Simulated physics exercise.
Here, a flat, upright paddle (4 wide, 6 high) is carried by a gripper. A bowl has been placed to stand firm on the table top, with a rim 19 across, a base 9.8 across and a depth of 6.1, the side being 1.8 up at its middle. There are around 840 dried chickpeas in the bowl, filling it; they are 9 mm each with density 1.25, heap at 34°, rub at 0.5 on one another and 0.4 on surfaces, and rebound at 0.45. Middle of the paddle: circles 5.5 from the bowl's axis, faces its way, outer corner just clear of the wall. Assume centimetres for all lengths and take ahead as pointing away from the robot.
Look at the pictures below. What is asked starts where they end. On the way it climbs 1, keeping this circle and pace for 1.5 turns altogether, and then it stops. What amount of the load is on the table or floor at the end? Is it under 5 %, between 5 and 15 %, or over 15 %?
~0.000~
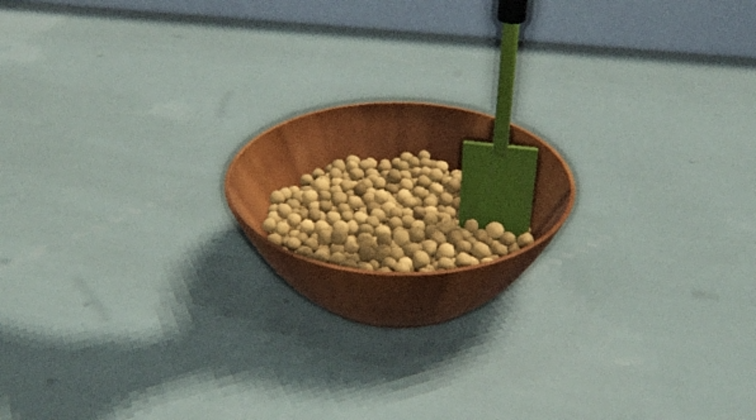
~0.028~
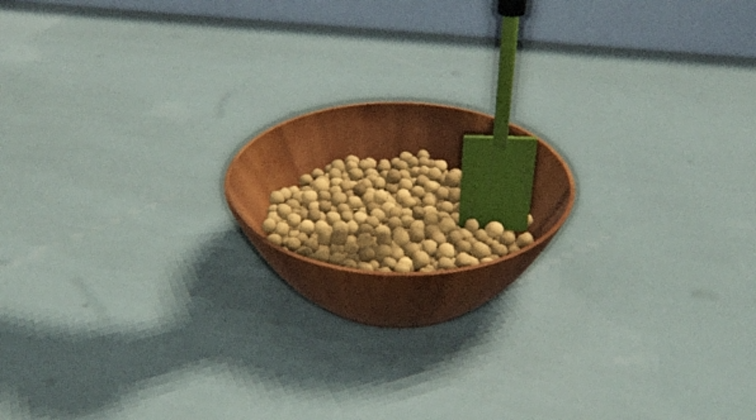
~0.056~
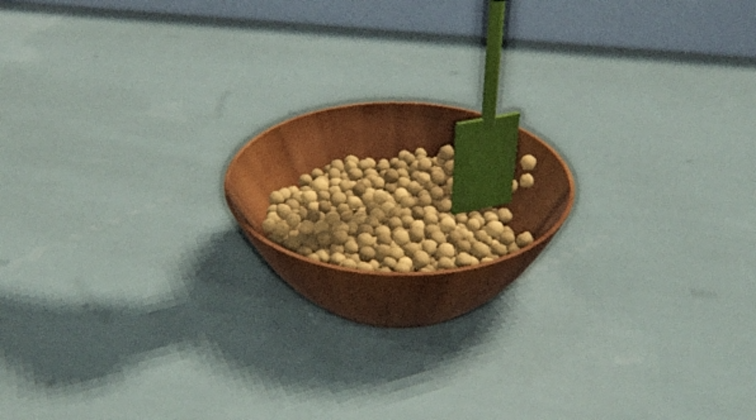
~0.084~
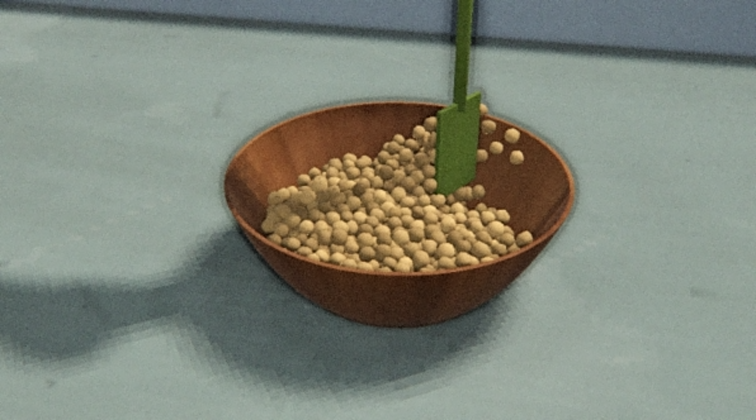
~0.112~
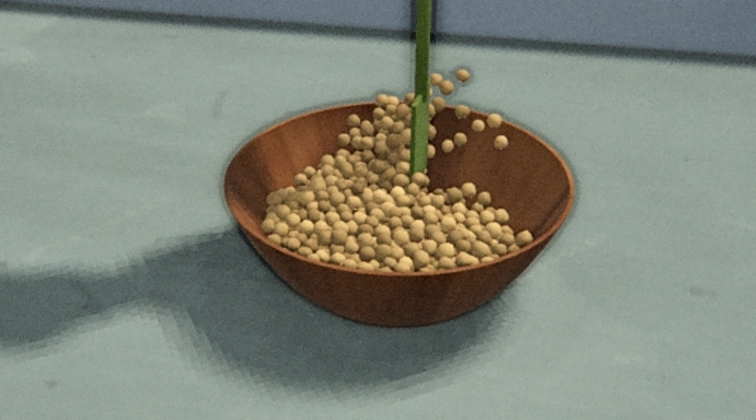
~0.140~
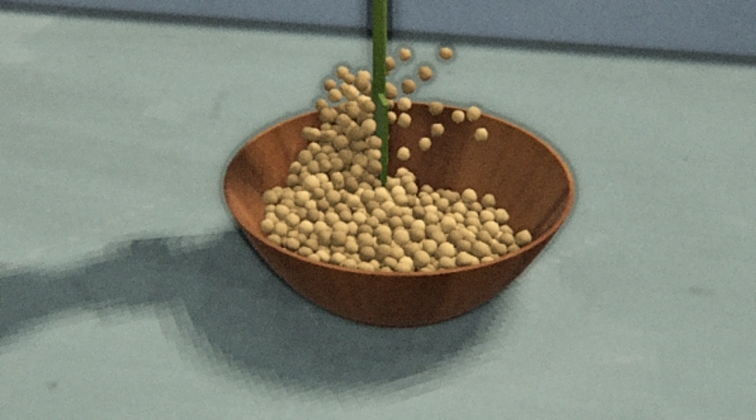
Over 15 %.
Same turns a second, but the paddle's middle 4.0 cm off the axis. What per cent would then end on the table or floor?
It would be close to 35 per cent then.
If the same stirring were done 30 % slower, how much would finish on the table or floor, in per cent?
That would be some 15 percent.
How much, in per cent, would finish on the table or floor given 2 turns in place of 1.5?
It would be around 30 percent.
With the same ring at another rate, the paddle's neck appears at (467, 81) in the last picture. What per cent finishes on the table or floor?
About 10 %.
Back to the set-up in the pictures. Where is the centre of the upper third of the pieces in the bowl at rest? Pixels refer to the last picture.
It is centred around (382, 223).
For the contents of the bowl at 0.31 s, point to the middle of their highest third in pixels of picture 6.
Upper-third centre: Approx. (412, 248) px.
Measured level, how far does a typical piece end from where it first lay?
Roughly 1 cm.
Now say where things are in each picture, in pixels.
The first picture shows the paddle neck at (503, 120), 0° round; upper third of the load around (395, 216), from x 270 to 525, top at y 155; 836 in the bowl.
The second picture shows the paddle neck at (503, 112), 9° round; upper third of the load around (395, 214), from x 270 to 525, top at y 155.
The third picture shows the paddle neck at (490, 94), 34° round; upper third of the load around (396, 211), from x 270 to 530, top at y 155.
The fourth picture shows the paddle neck at (461, 78), 60° round; upper third of the load around (398, 203), from x 270 to 525, top at y 110.
The fifth picture shows the paddle neck at (422, 69), 86° round; upper third of the load around (383, 200), from x 270 to 525, top at y 75; 834 in the bowl, 2 in flight or on the tool.
The sixth picture shows the paddle neck at (379, 68), 112° round; upper third of the load around (362, 196), from x 265 to 525, top at y 55; 829 in the bowl, 7 in flight or on the tool.
After 0.31 s, 276° round, highest piece 11 above the table; 724 in the bowl, 33 on the table or floor, 79 in flight or on the tool.
After 0.49 s, 79° round, highest piece 10 above the table; 645 in the bowl, 149 on the table or floor, 42 in flight or on the tool.
After 0.78 s, 180° round, highest piece 5 above the table; 630 in the bowl, 206 on the table or floor.
After 1.48 s, 180° round, highest piece 5 above the table; 630 in the bowl, 206 on the table or floor.
In the end, 630 in the bowl, 206 on the table or floor. That is 25 % on the table or floor.
